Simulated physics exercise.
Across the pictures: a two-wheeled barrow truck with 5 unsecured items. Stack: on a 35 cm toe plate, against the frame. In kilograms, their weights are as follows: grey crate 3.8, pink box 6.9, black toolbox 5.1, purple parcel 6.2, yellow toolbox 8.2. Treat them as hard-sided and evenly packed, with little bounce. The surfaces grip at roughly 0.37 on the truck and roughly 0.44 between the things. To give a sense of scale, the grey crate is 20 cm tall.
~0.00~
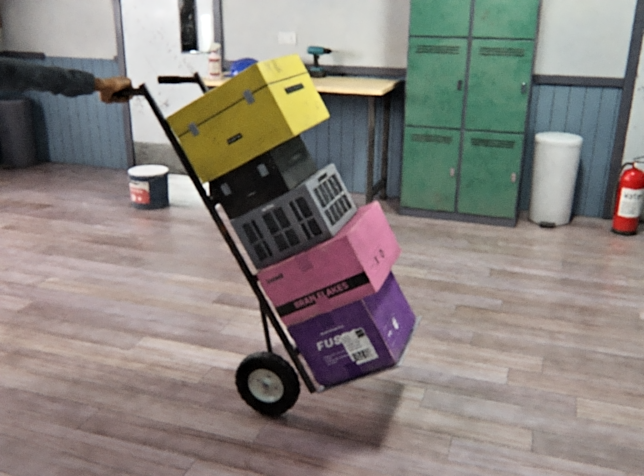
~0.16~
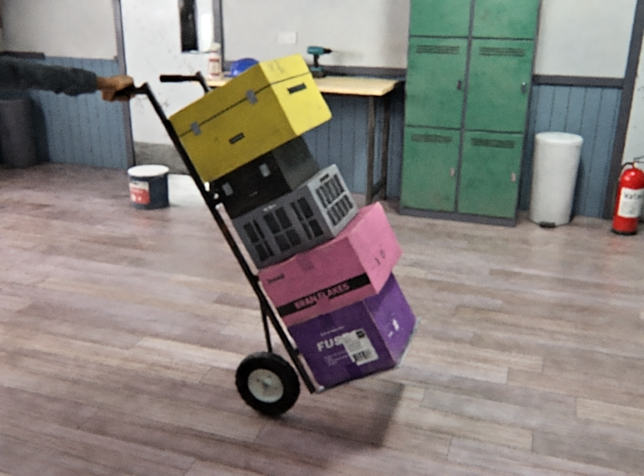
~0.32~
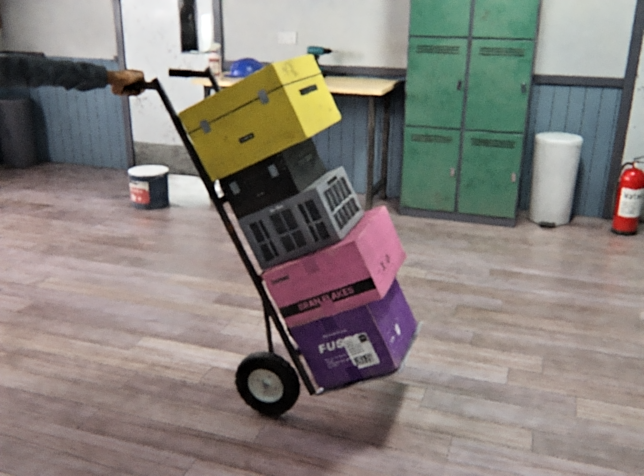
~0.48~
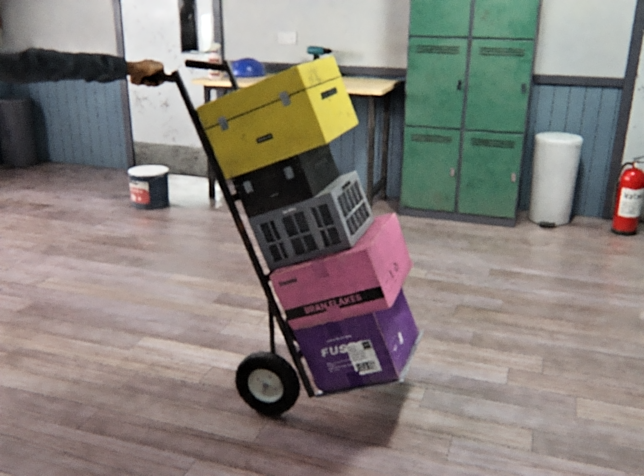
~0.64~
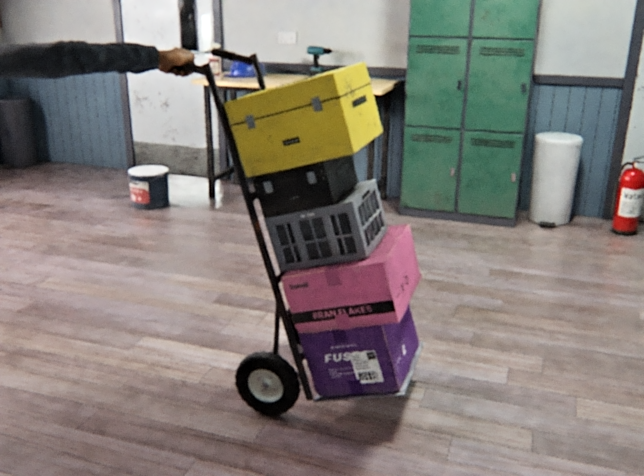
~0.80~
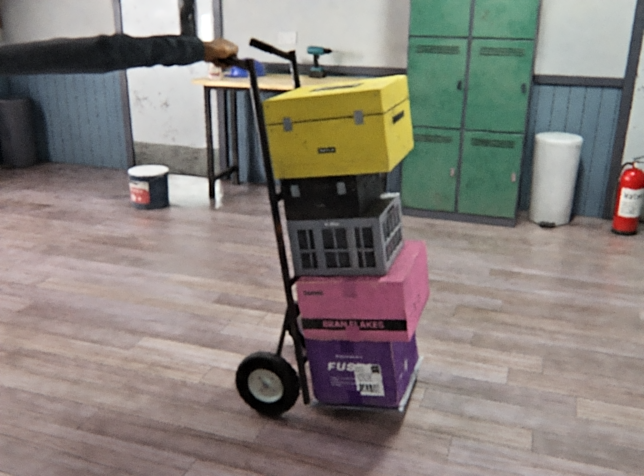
A gloved hand gripped a two-wheeled hand truck stacked with yellow, black, grey, pink and purple boxes and crates, then pushed its tilted frame toward upright, slowly at first, while the wheels stayed in place.
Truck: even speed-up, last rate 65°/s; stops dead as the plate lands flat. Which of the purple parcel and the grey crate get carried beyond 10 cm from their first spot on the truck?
As I see it, purple parcel: Stays. Grey crate: Stays.
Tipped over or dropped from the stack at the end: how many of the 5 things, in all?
0.
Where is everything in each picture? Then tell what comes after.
In the first picture, 30° short of upright; purple parcel (354, 323); grey crate (296, 216).
In the second picture, 29° short of upright; yellow toolbox (253, 117); pink box (333, 263).
In the third picture, 27° short of upright; black toolbox (274, 176); yellow toolbox (263, 116).
In the fourth picture, 23° short of upright; pink box (345, 270); black toolbox (288, 177).
In the fifth picture, 17° short of upright; yellow toolbox (307, 118); pink box (355, 277).
In the sixth picture, 9° short of upright; purple parcel (364, 348); grey crate (348, 234).
After 1.10 s, truck upright; grey crate tipped 5° from how it sat near (384, 246); purple parcel tipped 5° from how it sat near (369, 357); yellow toolbox tipped 5° from how it sat.
After 1.60 s, truck upright; grey crate tipped 6° from how it sat near (385, 245); purple parcel tipped 6° from how it sat near (370, 357); yellow toolbox tipped 6° from how it sat.
At rest (2.2 s), all 5 in place, give or take 10 cm. In the last view, purple parcel near (366, 359), grey crate near (369, 247).
